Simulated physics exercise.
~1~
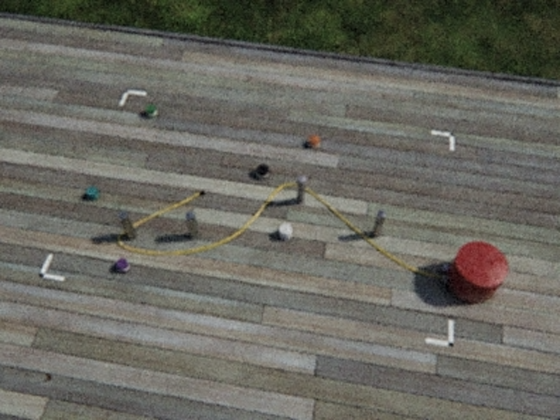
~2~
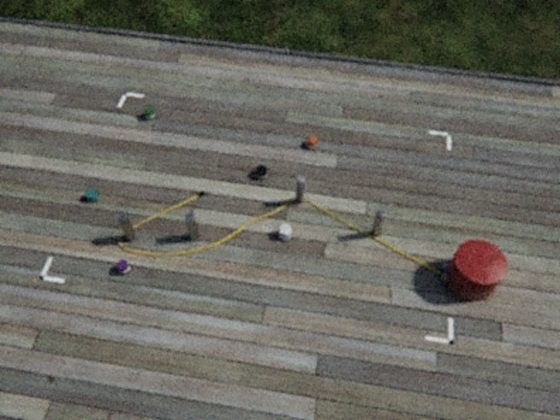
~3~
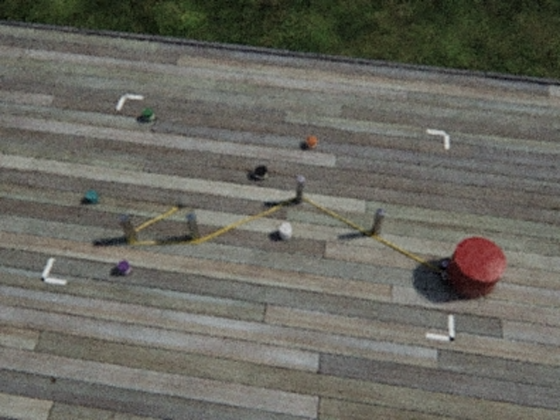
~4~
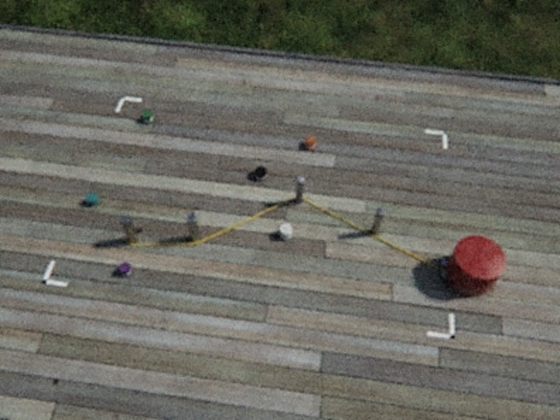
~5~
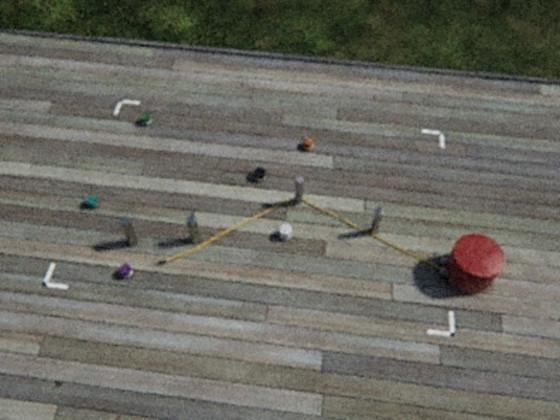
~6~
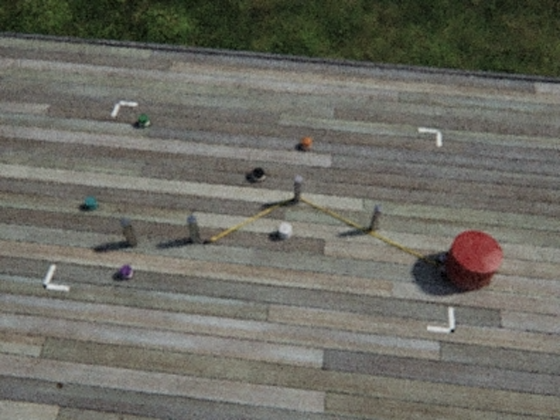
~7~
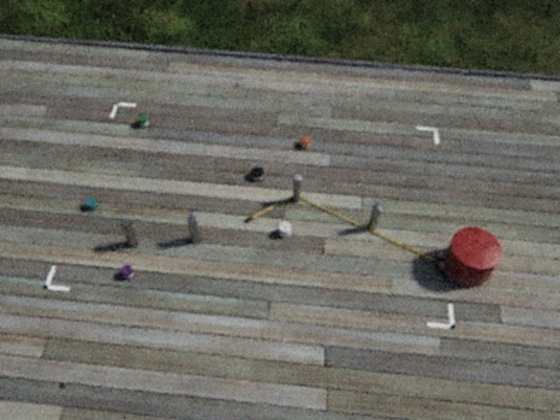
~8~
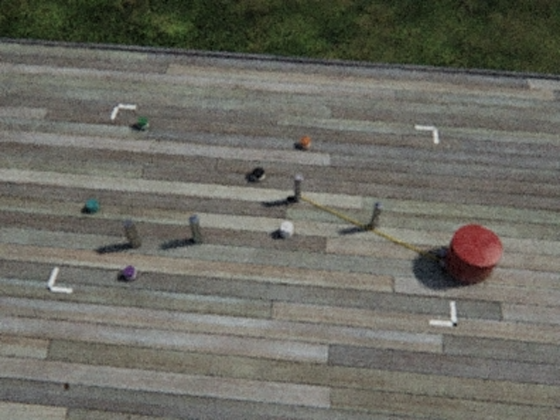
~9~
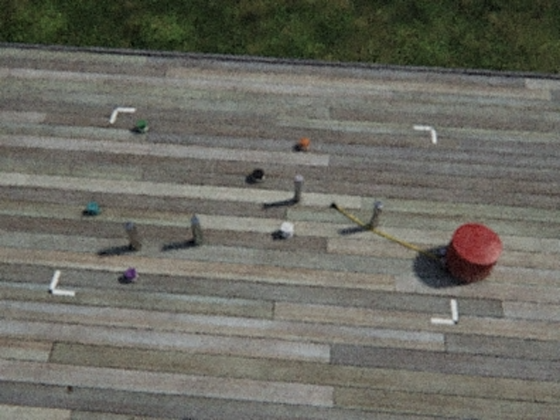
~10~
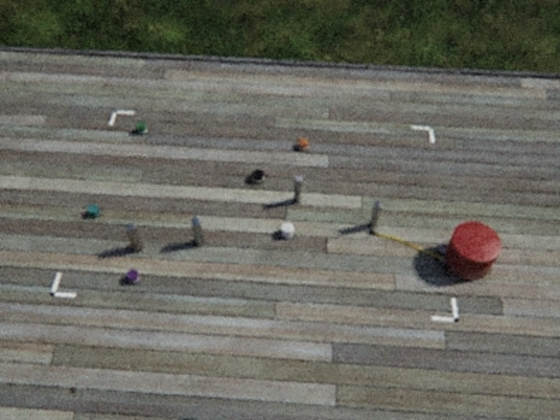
On a weathered plank deck beside a strip of grass, a yellow lead runs from a red drum at the right, winding loosely among four short posts and several small colored containers. The lead draws in toward the drum, its slack curves pulling straight against the posts. Its free end slips around the two left posts, then slides past the white tin toward the middle post. It clears that post and continues right. By the end, only a short length remains between the last post and the drum, while the containers remain in place.
